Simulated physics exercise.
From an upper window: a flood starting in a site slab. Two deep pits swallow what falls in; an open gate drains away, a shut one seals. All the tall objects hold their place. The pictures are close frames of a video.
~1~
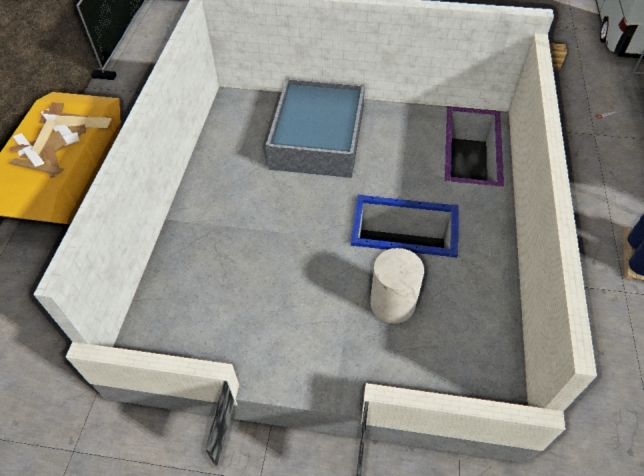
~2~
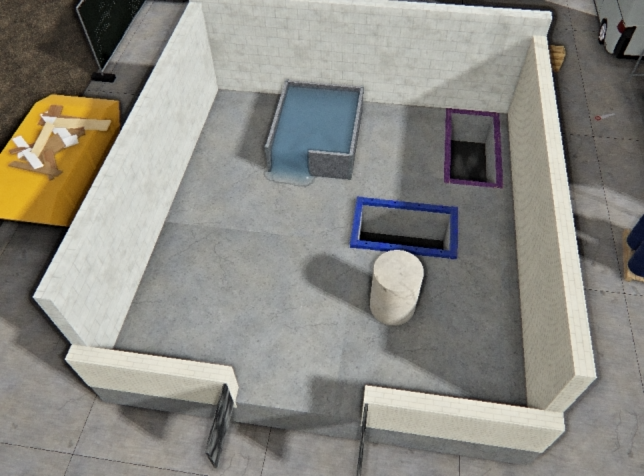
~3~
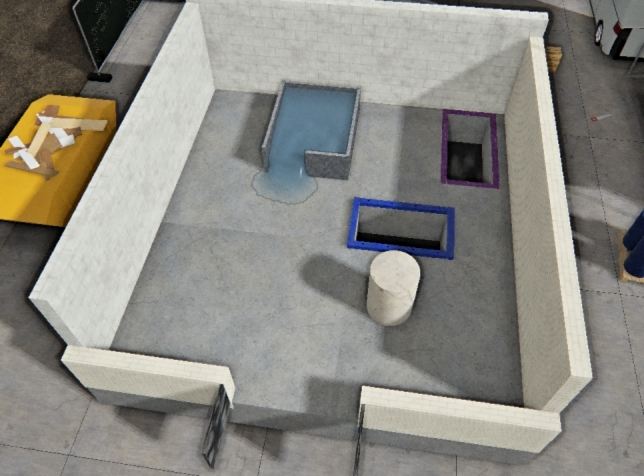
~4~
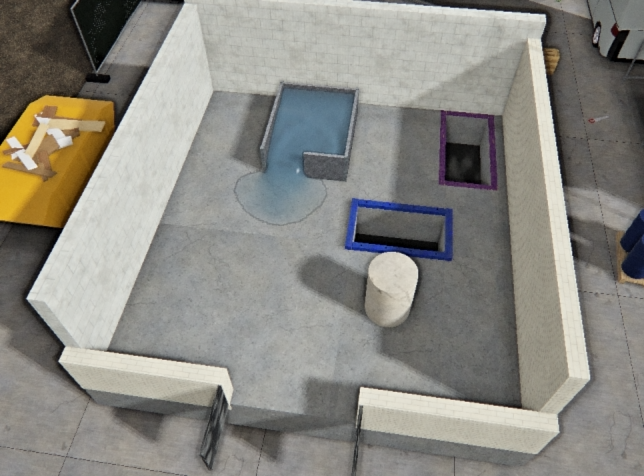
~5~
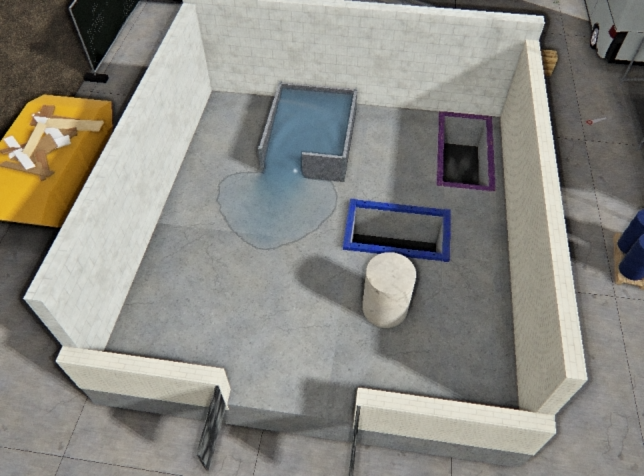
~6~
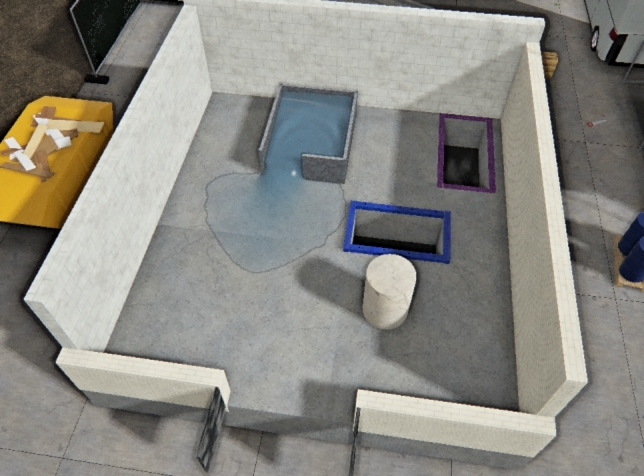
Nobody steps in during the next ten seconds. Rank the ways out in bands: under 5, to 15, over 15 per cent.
In the end: The gate takes above 15 %; the blue pit takes not even 5 %; the purple pit takes not even 5 %.
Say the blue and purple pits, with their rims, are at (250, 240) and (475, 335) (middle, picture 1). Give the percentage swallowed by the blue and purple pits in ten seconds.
Parts in a hundred: Blue 35, purple 6.
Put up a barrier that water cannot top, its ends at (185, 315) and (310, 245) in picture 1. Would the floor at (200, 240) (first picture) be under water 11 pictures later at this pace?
There: Awash.
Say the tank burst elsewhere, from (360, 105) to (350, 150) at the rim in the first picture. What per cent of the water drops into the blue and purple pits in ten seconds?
In per cent: Blue 4, purple 65.
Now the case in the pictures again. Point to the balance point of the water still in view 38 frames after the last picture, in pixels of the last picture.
Close to (268, 242).
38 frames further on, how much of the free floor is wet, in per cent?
I make it 50 per cent.
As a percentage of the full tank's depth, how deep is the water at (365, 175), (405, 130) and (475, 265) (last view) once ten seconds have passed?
About 0, 0 and 4 per cent.
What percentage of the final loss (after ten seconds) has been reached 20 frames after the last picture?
I make it 30 per cent.
A moment on, water covers 30 % of the floor; the gate 0 %, the blue pit 0 %, the purple pit 0 %.
Next, water covers 45 % of the floor; the gate 0 %, the blue pit 0 %, the purple pit 0 %.
Then, water covers 45 % of the floor; the gate 7 %, the blue pit 0 %, the purple pit 0 %.
Later, water covers 50 % of the floor; the gate 16 %, the blue pit 0 %, the purple pit 0 %.
In the end, water covers 70 % of the floor; the gate 23 %, the blue pit 0 %, the purple pit 0 %.
